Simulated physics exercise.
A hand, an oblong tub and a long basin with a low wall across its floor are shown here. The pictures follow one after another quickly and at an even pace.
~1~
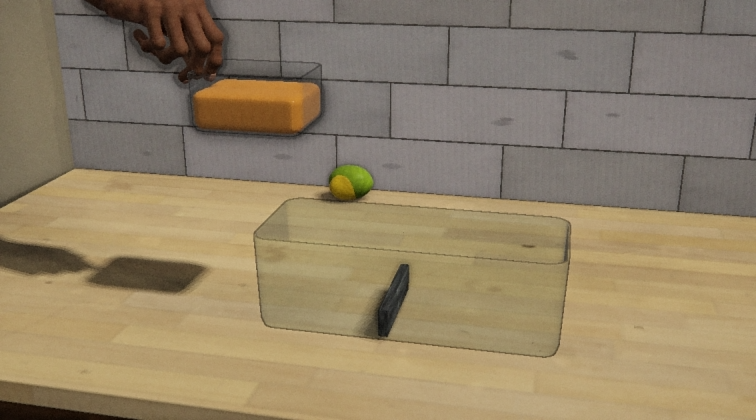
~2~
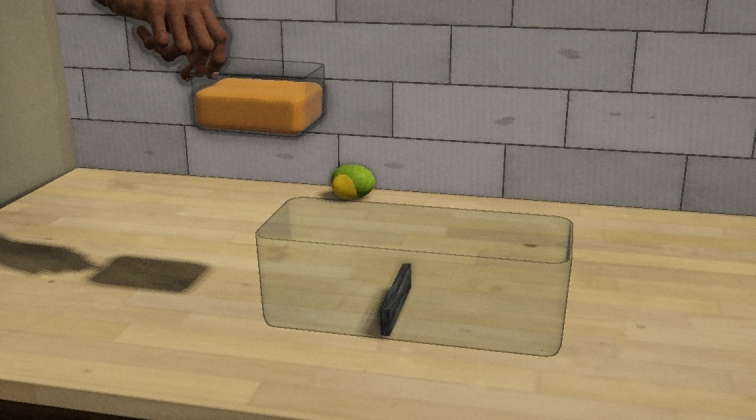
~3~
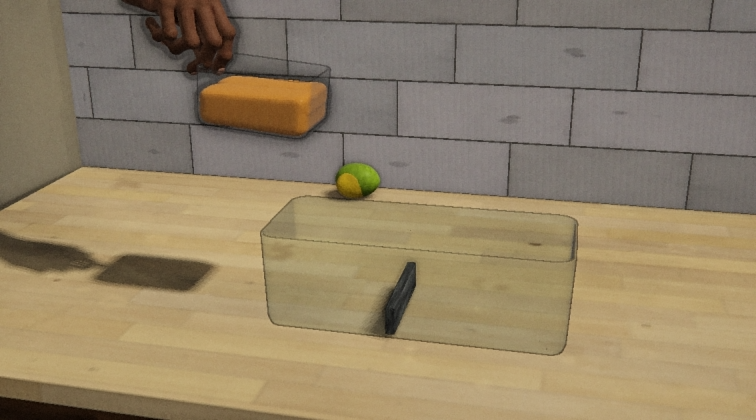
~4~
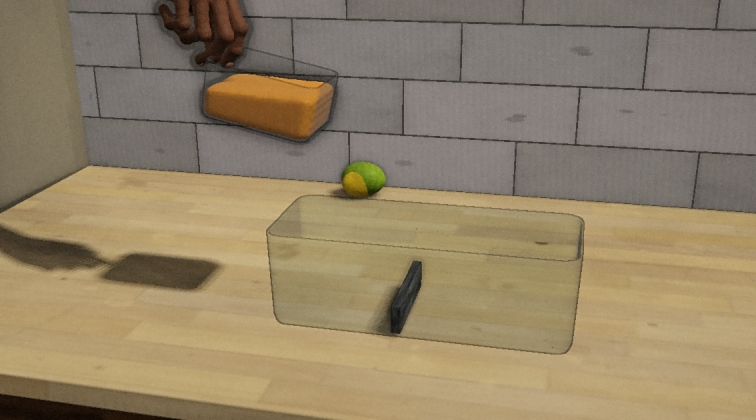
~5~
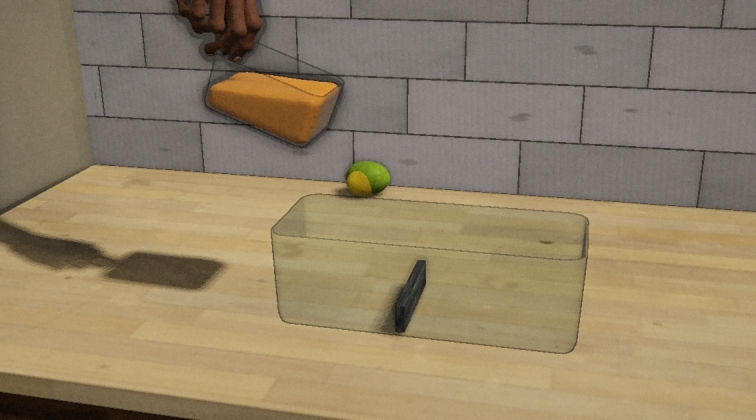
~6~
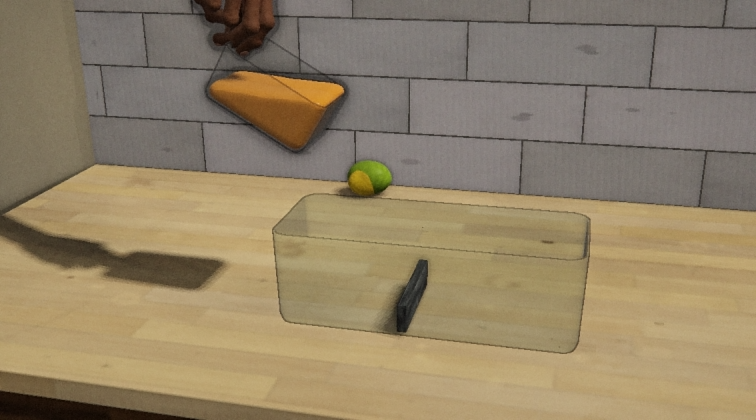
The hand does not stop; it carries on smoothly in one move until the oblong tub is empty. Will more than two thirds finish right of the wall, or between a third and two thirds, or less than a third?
Right of the wall there will be less than a third.
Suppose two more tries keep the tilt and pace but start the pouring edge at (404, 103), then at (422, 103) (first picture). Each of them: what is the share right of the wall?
90 % and 90 %.
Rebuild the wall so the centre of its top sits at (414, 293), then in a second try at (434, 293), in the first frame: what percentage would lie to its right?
Well, it's close to 15 per cent for the first one, then 10 per cent for the other.
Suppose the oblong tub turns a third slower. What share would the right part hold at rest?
I'd say roughly 5 in every hundred ends up there.
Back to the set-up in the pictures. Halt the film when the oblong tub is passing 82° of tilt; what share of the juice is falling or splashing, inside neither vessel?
It's about 45 per cent.
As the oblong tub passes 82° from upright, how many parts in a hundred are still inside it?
Near 30 per cent.
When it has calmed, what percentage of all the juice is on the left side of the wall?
About 95 per cent.
A moment on, the oblong tub is tipped on its side and 32 per cent is still to pour, 24 is left of the wall and 0 right of it.
Next, the oblong tub is tipped on its side and 13 per cent is still to pour, 78 is left of the wall and 1 right of it.
Then the oblong tub is tipped on its side and 4 per cent is still to pour, 88 is left of the wall and 4 right of it.
Later the oblong tub is tipped on its side and 2 per cent is still to pour, 92 is left of the wall and 4 right of it.
In the end 95 per cent lies left of the wall, 4 right of it and 1 outside.
